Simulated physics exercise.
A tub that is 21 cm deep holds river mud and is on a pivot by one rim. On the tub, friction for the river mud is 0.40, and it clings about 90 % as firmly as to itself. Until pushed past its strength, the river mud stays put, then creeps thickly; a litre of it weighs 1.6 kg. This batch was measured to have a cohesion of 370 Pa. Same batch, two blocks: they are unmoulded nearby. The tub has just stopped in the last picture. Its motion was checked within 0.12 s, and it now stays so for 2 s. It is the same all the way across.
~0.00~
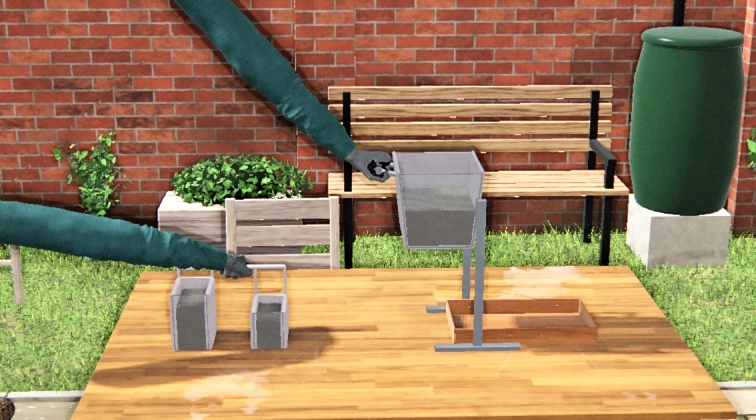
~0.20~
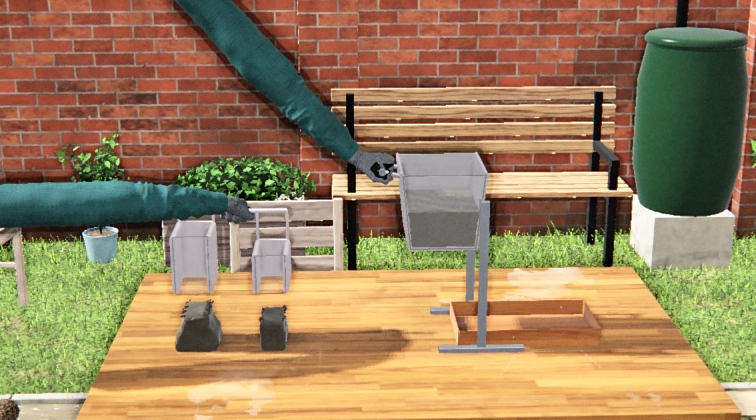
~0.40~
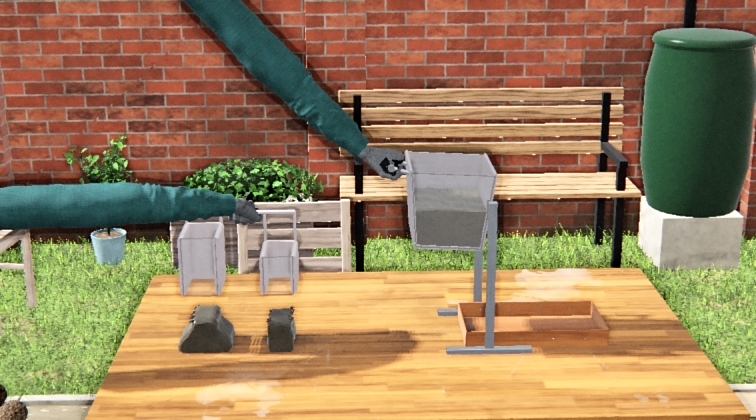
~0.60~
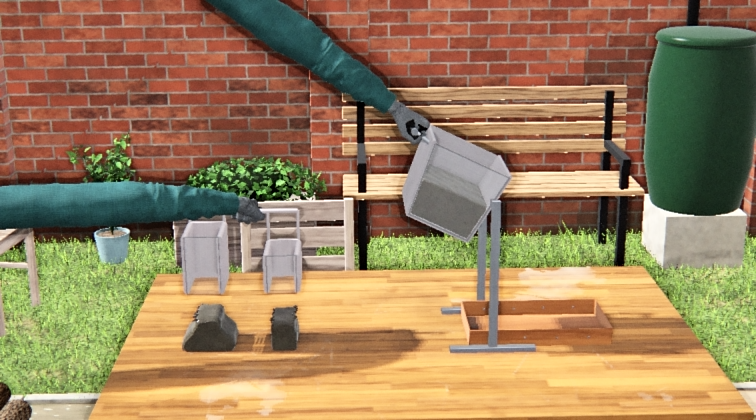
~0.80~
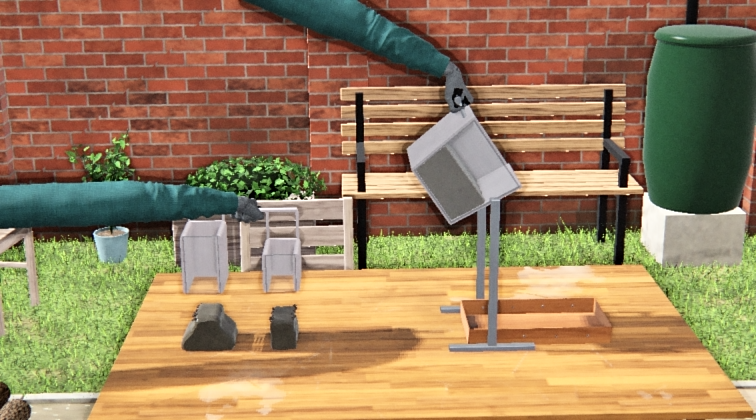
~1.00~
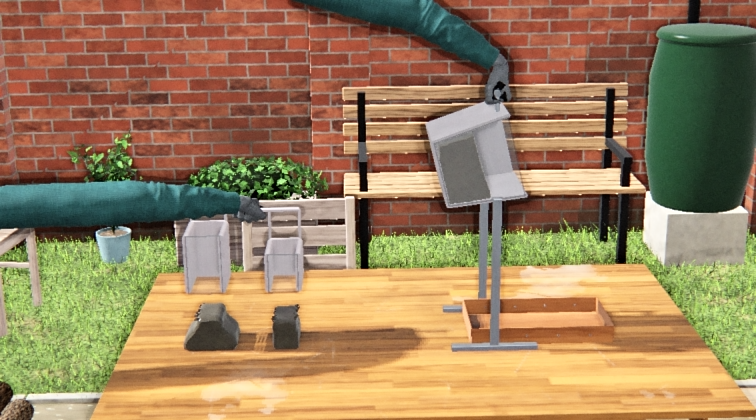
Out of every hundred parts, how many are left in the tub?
Some 100 in every hundred.
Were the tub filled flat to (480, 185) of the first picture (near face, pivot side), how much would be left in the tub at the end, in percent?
I'd put it close to 65 in a hundred.
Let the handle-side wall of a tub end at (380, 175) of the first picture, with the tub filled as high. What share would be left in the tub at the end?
Some 85 per cent, I reckon.
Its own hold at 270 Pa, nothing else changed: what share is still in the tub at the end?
100 %.
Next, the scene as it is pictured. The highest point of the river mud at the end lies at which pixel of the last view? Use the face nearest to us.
It ends up highest close to (488, 156).
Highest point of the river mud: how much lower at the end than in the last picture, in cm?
About 6 cm.
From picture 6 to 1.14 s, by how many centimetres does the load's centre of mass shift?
About 3 cm.
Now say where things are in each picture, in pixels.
Handle-side rim at (400, 173), tilt 0 degrees; top of the river mud at (475, 209); blocks stand 14 cm, 8.9 cm (left to right), in the first picture.
Handle-side rim at (404, 175), tilt 0 degrees; top of the river mud at (479, 211); blocks stand 11 cm, 8.7 cm (left to right), in the second picture.
Handle-side rim at (413, 172), tilt 3 degrees; top of the river mud at (420, 209); blocks stand 9.6 cm, 8.6 cm (left to right), in the third picture.
Handle-side rim at (437, 143), tilt 26 degrees; top of the river mud at (423, 181); blocks stand 9.6 cm, 8.6 cm (left to right), in the fourth picture.
Handle-side rim at (475, 120), tilt 56 degrees; top of the river mud at (443, 148); blocks stand 9.6 cm, 8.6 cm (left to right), in the fifth picture.
Handle-side rim at (509, 117), tilt 77 degrees; top of the river mud at (470, 136); blocks stand 9.6 cm, 8.6 cm (left to right), in the sixth picture.
After 1.14 s, the tub is at 77 degrees and holds 100 %.
After 1.31 s, the tub is at 77 degrees and holds 100 %.
After 1.48 s, the tub is at 77 degrees and holds 100 %.
After 1.65 s, the tub is at 77 degrees and holds 100 %.
After 3.00 s, at the end, the tub is at 77 degrees and holds 100 %.
